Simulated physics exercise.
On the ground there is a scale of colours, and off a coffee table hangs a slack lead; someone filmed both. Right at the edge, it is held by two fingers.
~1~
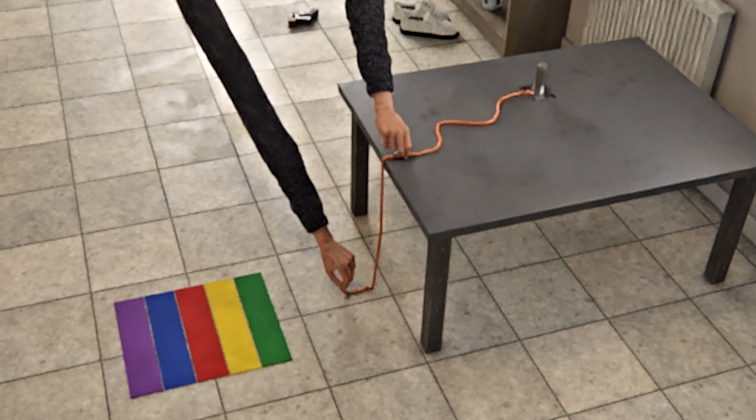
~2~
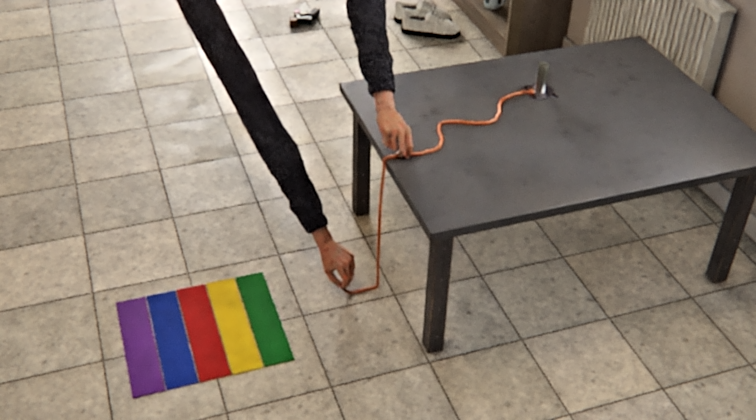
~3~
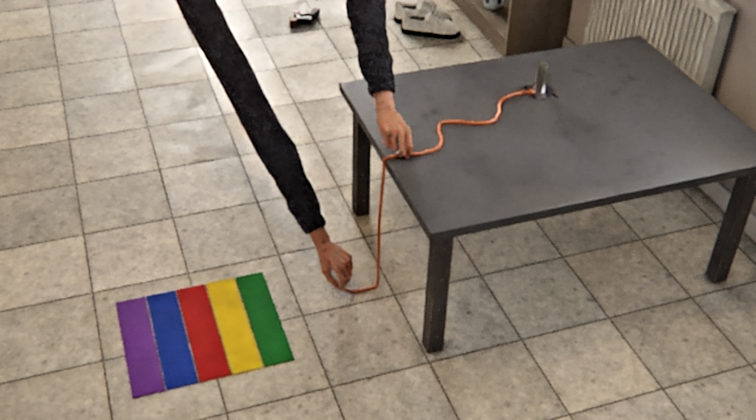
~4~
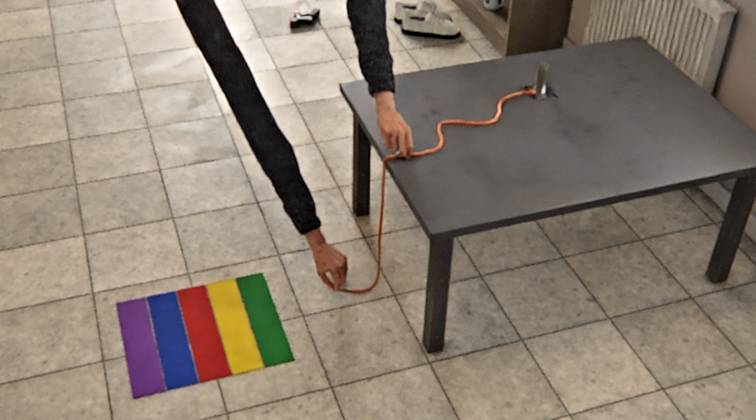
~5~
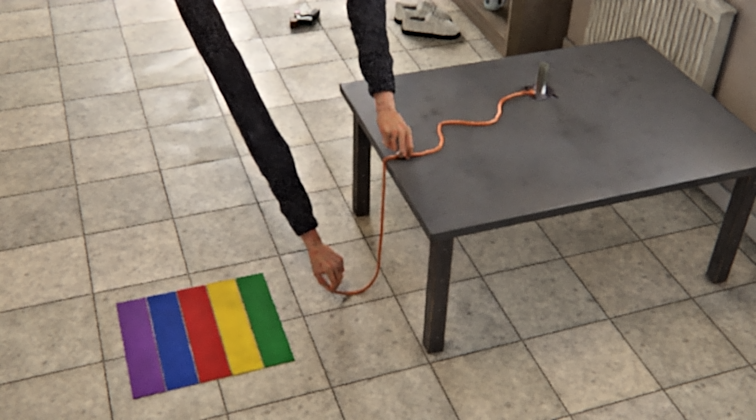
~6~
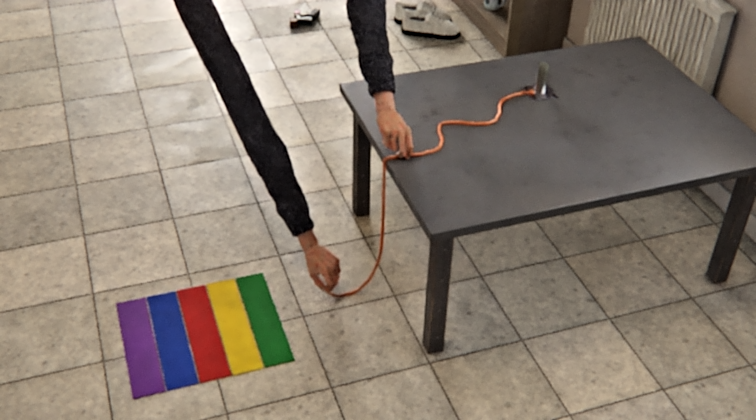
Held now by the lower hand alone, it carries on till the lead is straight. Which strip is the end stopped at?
Stopped at red.
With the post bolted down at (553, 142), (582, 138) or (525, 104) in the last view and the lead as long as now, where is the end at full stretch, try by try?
Estimated pixels per try: (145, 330); (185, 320); (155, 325).
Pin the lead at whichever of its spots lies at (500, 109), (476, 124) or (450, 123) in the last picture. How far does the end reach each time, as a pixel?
Near (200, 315), then (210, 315), then (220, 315).
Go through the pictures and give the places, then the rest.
End (342, 286); green (272, 346); yellow (241, 354); red (209, 361); blue (177, 368); purple (143, 376), in the first picture.
End (341, 286); lead through (508, 97) (477, 123) (441, 142) (384, 164) (379, 219) (378, 271), in the second picture.
End (339, 286), in the third picture.
End (334, 288); lead through (508, 97) (477, 124) (442, 142) (385, 164) (381, 219) (379, 272), in the fourth picture.
End (330, 289), in the fifth picture.
End (326, 290); lead through (508, 98) (477, 124) (442, 143) (385, 164) (383, 219) (373, 272), in the sixth picture.
Soon after, end near (252, 306); over green.
After that, end near (215, 314); over red.
At the stop, end near (192, 319); over red. It halts on the red strip.
